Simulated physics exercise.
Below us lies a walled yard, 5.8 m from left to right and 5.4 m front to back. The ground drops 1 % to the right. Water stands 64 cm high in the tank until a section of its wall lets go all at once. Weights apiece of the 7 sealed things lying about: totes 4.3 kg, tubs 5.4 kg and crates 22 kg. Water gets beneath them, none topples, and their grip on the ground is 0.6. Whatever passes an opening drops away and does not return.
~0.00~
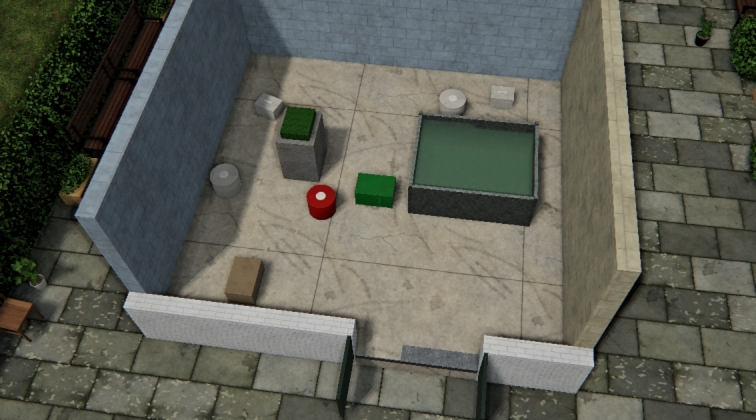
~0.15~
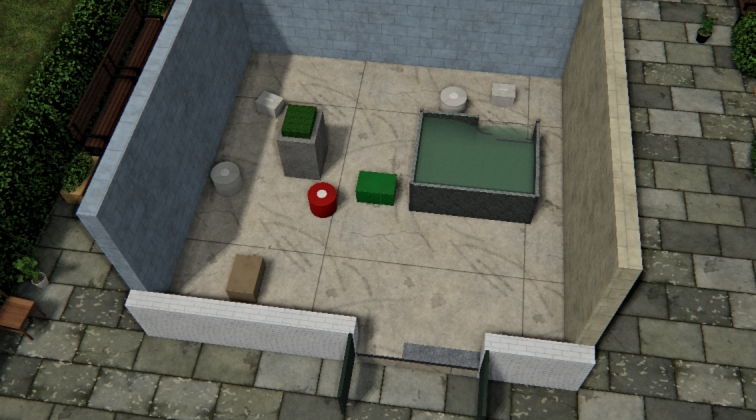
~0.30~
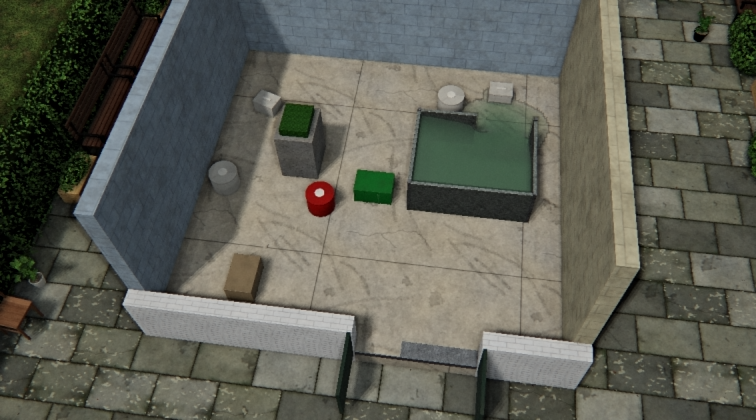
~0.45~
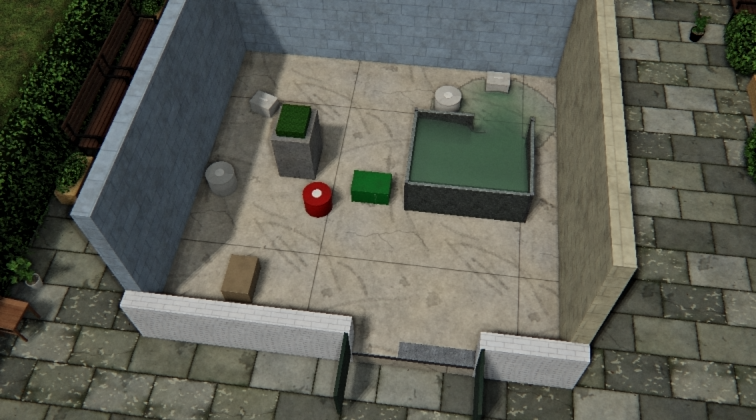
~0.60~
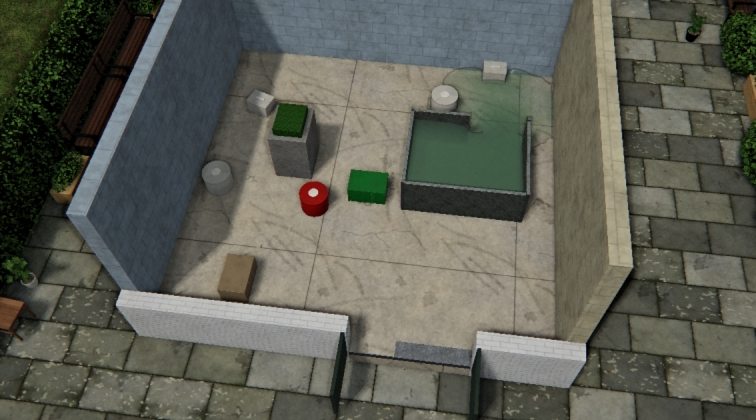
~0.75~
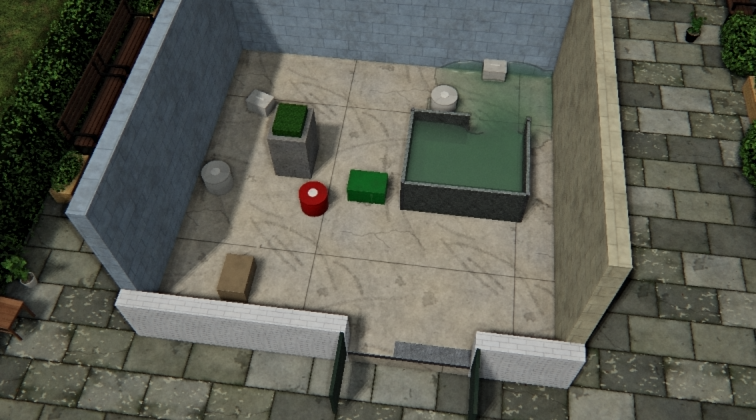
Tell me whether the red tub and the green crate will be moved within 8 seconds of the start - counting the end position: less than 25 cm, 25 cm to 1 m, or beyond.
Red tub is nudged along, green crate holds its place.
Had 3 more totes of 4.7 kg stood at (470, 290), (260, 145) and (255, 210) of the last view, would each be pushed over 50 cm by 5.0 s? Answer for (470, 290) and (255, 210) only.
In that order: Under, under.
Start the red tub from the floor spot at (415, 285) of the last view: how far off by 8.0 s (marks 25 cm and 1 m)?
It stays put.
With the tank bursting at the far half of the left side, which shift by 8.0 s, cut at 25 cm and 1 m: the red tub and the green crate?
Then the red tub travels far, the green crate holds its place.
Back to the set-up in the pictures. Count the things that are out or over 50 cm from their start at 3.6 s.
I count 2.
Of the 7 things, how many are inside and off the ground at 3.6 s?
At that moment 2.
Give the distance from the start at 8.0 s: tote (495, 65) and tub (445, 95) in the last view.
In turn: 500 cm, 50 cm.
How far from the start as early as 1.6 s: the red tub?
Roughly 0 cm by then.
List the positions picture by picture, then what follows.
The first frame shows the red tub at (321, 196) rests on the ground; the green crate at (375, 185), on the bottom; water covers 2.6 m2; 0 of 7 have shifted.
The second frame shows the red tub at (322, 194), on the bottom; the green crate at (376, 182), on the bottom; 3.2 m2 under water; 0 of 7 have shifted.
The third frame shows the red tub at (319, 193) rests on the ground; the green crate at (374, 181) rests on the ground; water covers 3.9 m2; 0 of 7 have shifted.
The fourth frame shows the red tub at (317, 194) rests on the ground; the green crate at (371, 182) rests on the ground; water covers 4.8 m2; 1 of 7 have shifted.
The fifth frame shows the red tub at (313, 193), on the bottom; the green crate at (368, 181), on the bottom; 5.6 m2 under water; 1 of 7 have shifted.
The sixth frame shows the red tub at (313, 193), on the bottom; the green crate at (367, 181) rests on the ground; 5.8 m2 under water; 1 of 7 have shifted.
After 1.6 s the red tub is near (313, 193), 0.0 m from its start, aground; the green crate is near (367, 181), 0.0 m from its start, aground; 0 of 7 are out; 1 afloat.
After 3.6 s the red tub is near (313, 193), 0.0 m from its start, aground; the green crate is near (367, 181), 0.0 m from its start, aground; 0 of 7 are out; 2 afloat.
After 5.6 s the red tub is near (312, 197), 0.1 m from its start, aground; the green crate is near (367, 181), 0.0 m from its start, aground; 0 of 7 are out; 2 afloat.
After 8.0 s the red tub is near (322, 231), 0.7 m from its start, aground; the green crate is near (367, 181), 0.0 m from its start, aground; 0 of 7 are out; 4 afloat.
